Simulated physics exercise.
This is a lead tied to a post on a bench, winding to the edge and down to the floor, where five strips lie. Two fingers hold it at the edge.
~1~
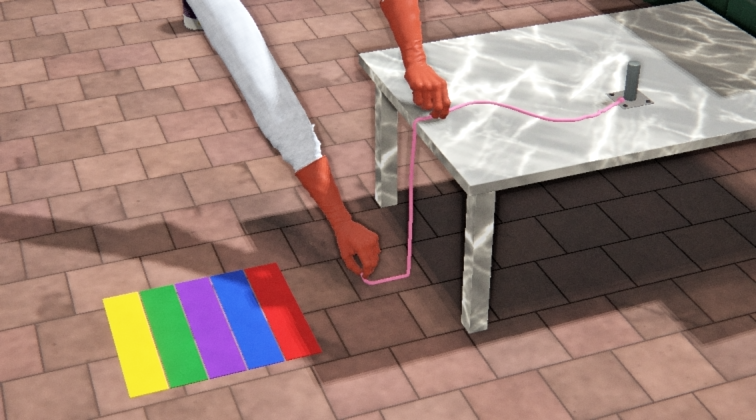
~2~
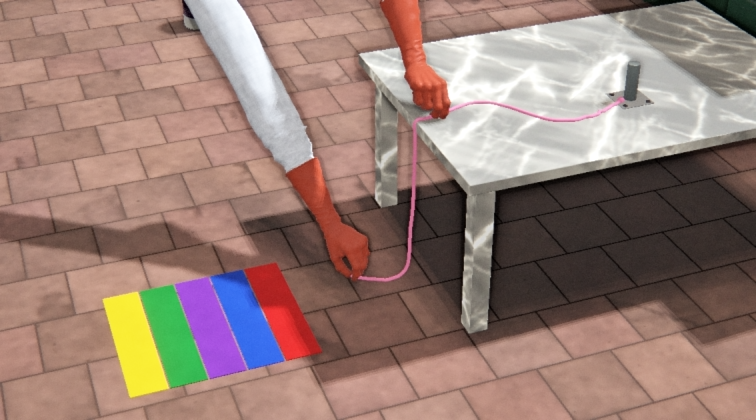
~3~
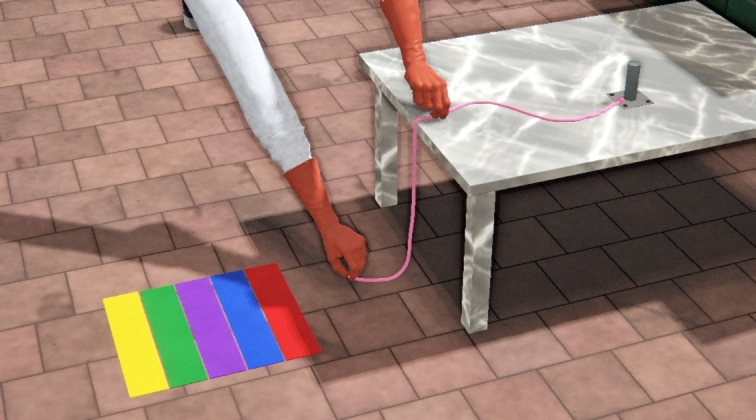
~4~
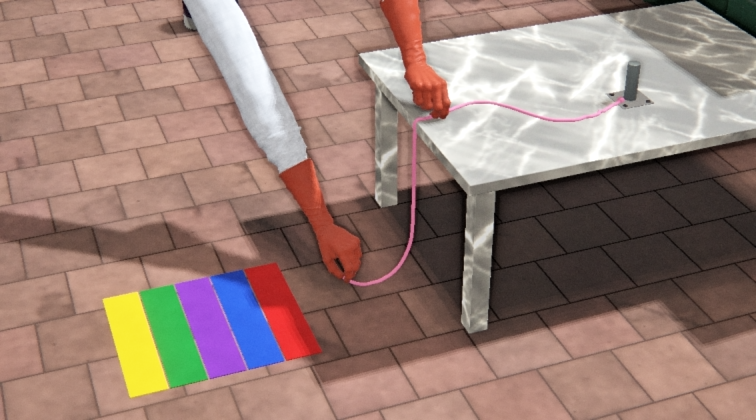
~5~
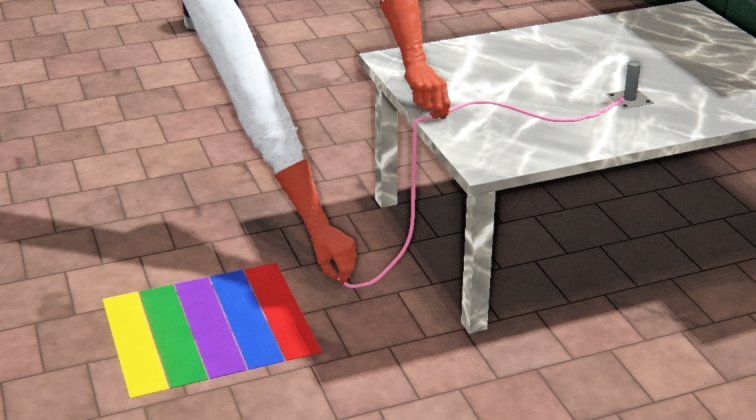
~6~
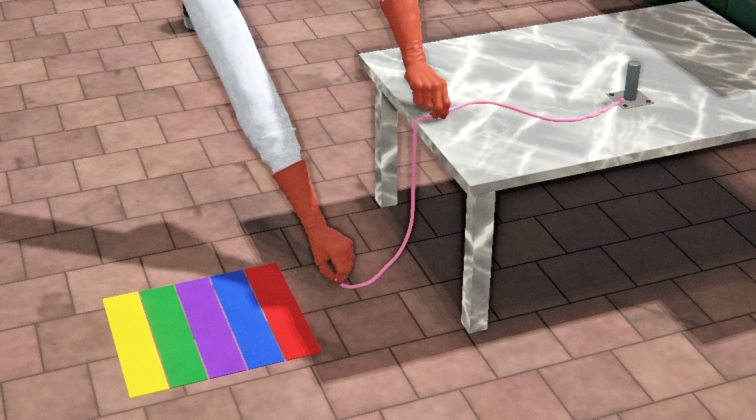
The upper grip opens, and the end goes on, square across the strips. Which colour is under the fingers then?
The end stops over the purple strip.
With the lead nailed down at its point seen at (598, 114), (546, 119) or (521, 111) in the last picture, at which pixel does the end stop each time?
Near (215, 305), (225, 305) and (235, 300).
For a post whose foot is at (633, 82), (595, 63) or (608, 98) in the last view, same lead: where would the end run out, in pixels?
Near (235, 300), (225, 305) and (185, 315).
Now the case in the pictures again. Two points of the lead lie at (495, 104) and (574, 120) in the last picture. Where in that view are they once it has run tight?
Near (471, 116) and (552, 107).
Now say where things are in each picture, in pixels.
In the first picture, end (362, 274); red (296, 339); blue (259, 347); purple (221, 356); green (183, 365); yellow (144, 374).
In the second picture, end (352, 276); lead through (599, 112) (534, 116) (467, 104) (415, 138) (413, 202) (407, 267).
In the third picture, end (349, 277).
In the fourth picture, end (344, 278); lead through (599, 112) (534, 116) (467, 104) (415, 138) (414, 202) (399, 267).
In the fifth picture, end (339, 279).
In the sixth picture, end (336, 279); lead through (599, 112) (534, 116) (467, 104) (415, 138) (413, 202) (388, 265).
Early on, end near (282, 291); over red.
Midway, end near (234, 302); over blue.
At the end of the slack, end near (206, 308); over purple. It gets as far as the purple strip.
